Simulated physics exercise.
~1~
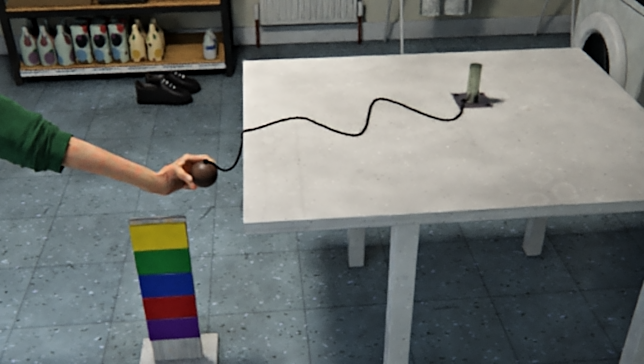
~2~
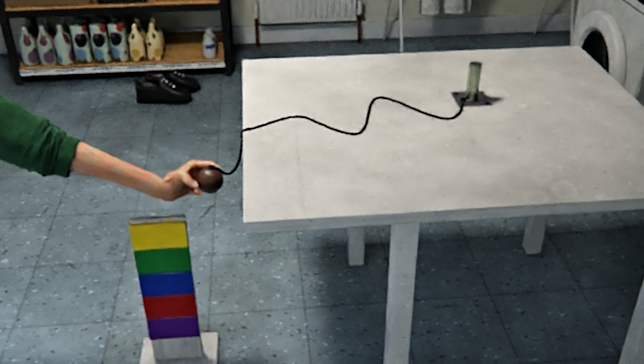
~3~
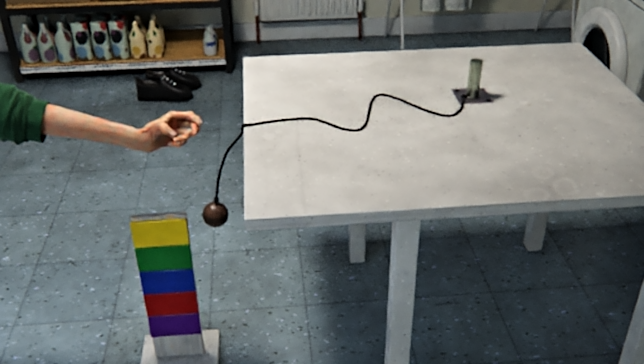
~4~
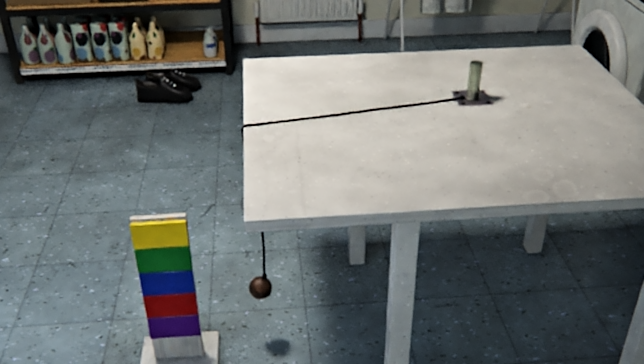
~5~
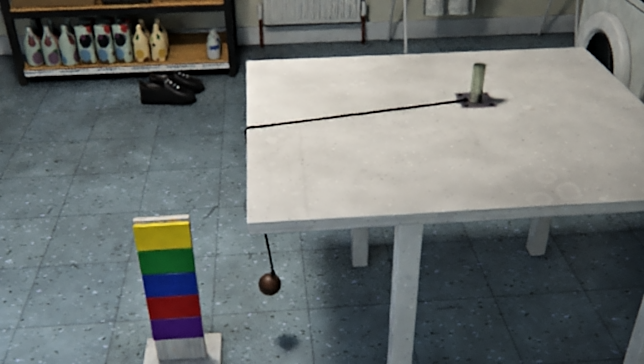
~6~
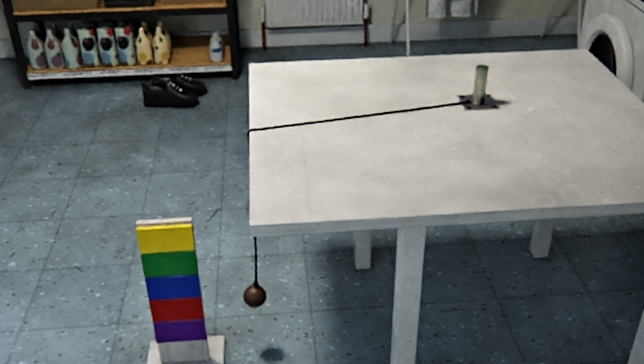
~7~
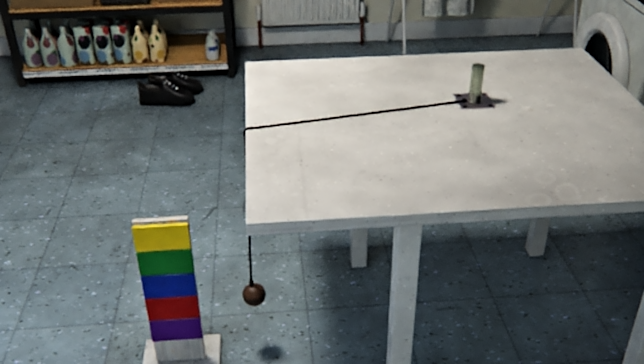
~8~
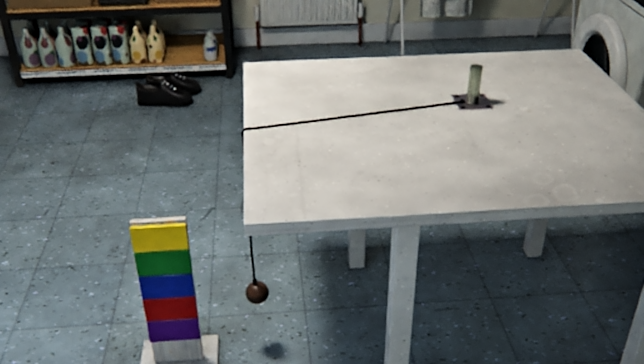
The video shows a hand holding a brown ball on a dark cord beside a white table and a board with five coloured bands. The hand lets go, the ball drops as the cord pulls straight, sways slightly, and ends hanging level with the red band.
